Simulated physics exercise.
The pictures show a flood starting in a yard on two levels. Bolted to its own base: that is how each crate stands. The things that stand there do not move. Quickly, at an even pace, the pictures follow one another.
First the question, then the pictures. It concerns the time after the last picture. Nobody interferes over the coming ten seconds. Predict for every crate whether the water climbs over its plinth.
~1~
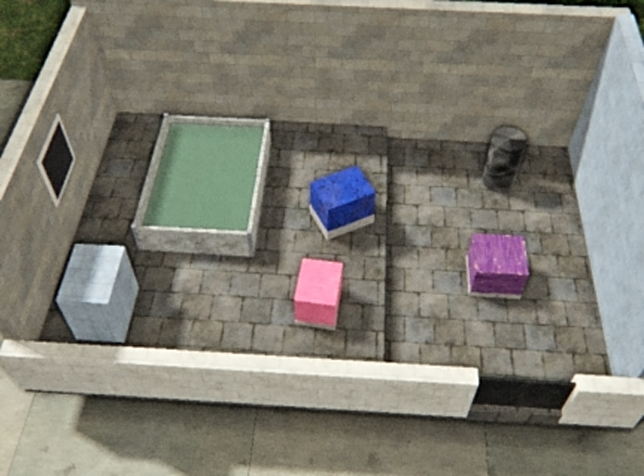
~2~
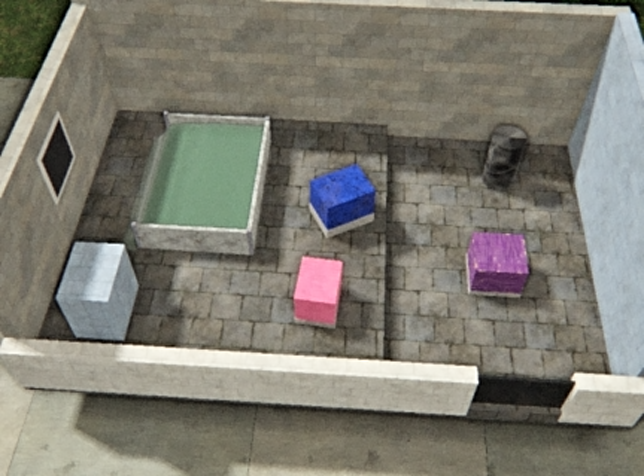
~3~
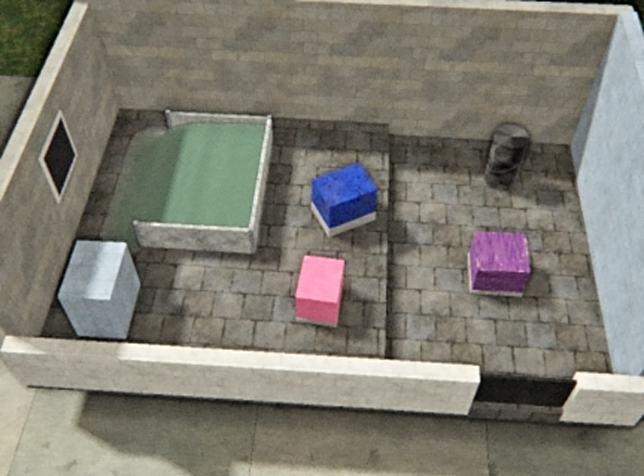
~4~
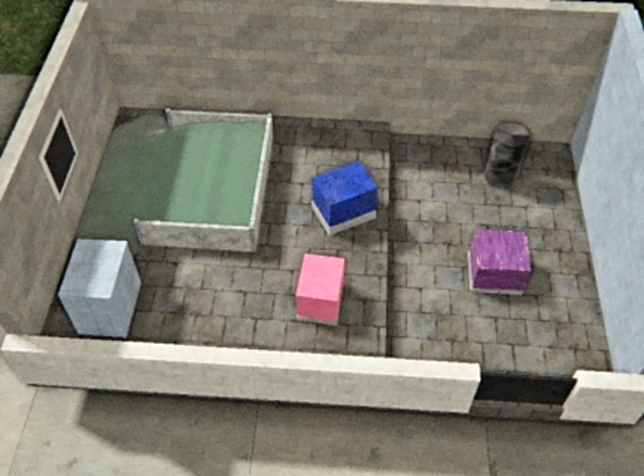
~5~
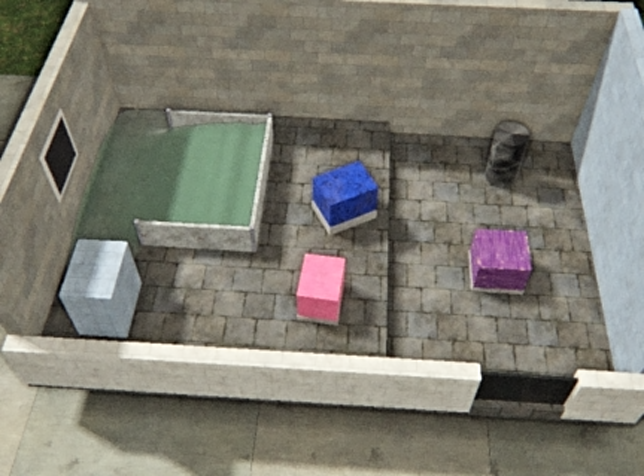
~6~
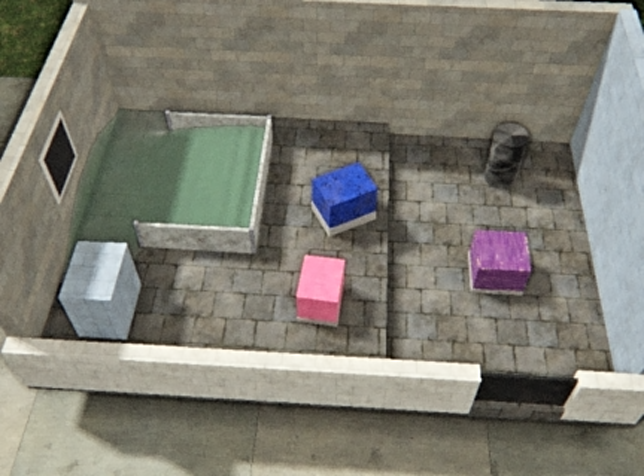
Outcome: The purple crate never meets the water; the blue crate never meets the water; the pink crate meets the water.
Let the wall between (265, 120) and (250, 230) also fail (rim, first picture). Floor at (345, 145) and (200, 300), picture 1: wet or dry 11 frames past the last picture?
Well, the first one's sitting in a puddle and the next one's spared.
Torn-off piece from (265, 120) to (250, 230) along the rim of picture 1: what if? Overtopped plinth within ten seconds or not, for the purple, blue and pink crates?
As I see it, the purple crate is overtopped, the blue crate is overtopped and the pink crate is overtopped.
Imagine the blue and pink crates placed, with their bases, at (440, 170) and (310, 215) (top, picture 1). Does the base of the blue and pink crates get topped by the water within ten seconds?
So the blue crate stays high and dry and the pink crate stays high and dry.
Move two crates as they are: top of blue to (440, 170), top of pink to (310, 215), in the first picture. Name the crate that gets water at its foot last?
The purple crate.
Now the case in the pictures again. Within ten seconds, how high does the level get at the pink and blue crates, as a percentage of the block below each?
Roughly 140 and 40 per cent respectively.
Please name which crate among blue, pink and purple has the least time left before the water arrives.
It's the pink one.
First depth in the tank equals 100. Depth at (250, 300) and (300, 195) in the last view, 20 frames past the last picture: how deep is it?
First 6 %, then 0 %.
A moment on, water covers 15 % of the floor; the purple crate not reached, the blue crate not reached, the pink crate not reached.
Next, water covers 20 % of the floor; the purple crate not reached, the blue crate not reached, the pink crate not reached.
Then, water covers 40 % of the floor; the purple crate not reached, the blue crate not reached, the pink crate water round its plinth.
Later, water covers 75 % of the floor; the purple crate water round its plinth, the blue crate water round its plinth, the pink crate water round its plinth.
In the end, water covers 95 % of the floor; the purple crate stayed above the water, the blue crate stayed above the water, the pink crate was topped.
